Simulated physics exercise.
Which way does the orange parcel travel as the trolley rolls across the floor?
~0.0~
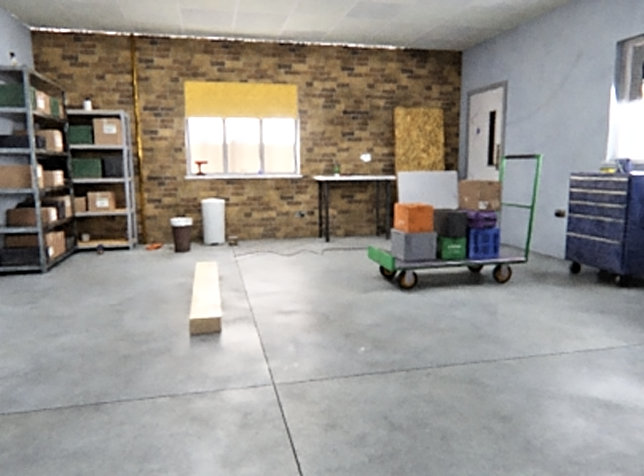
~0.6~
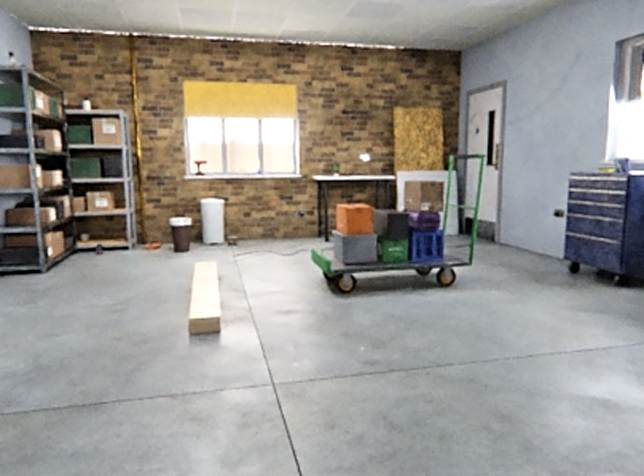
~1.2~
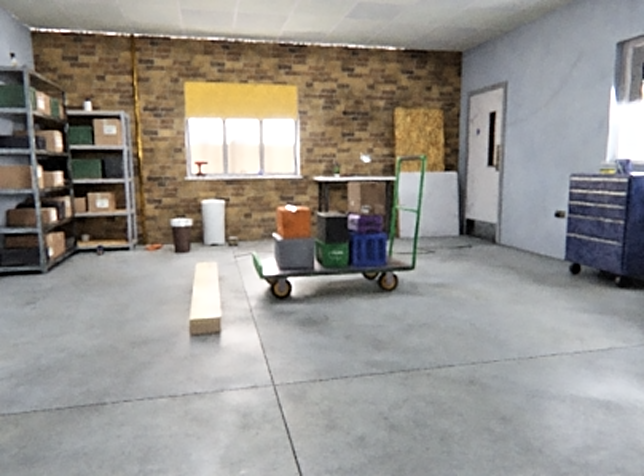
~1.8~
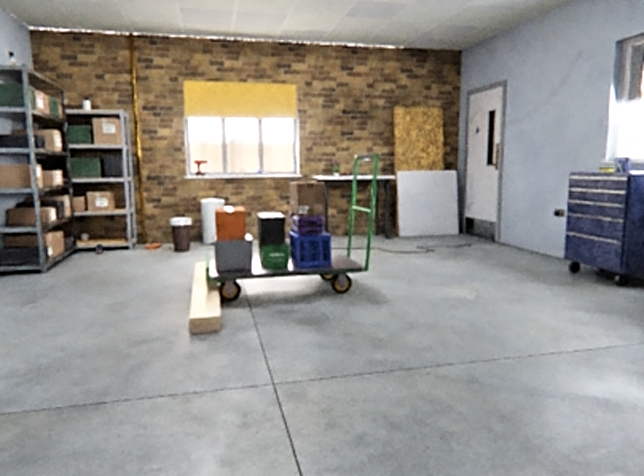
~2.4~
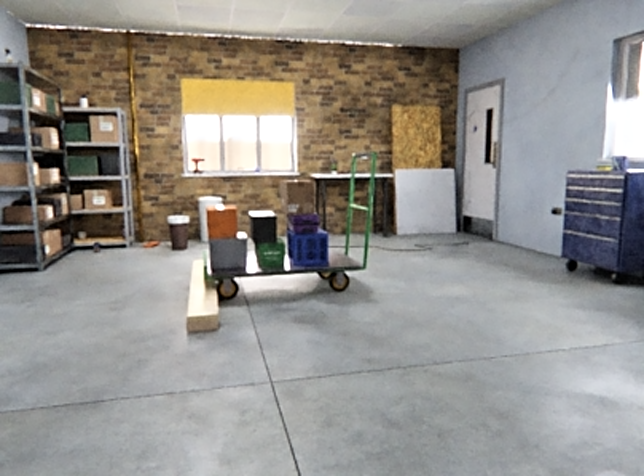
The orange parcel moves to the left, riding on the trolley towards the pale kerb.
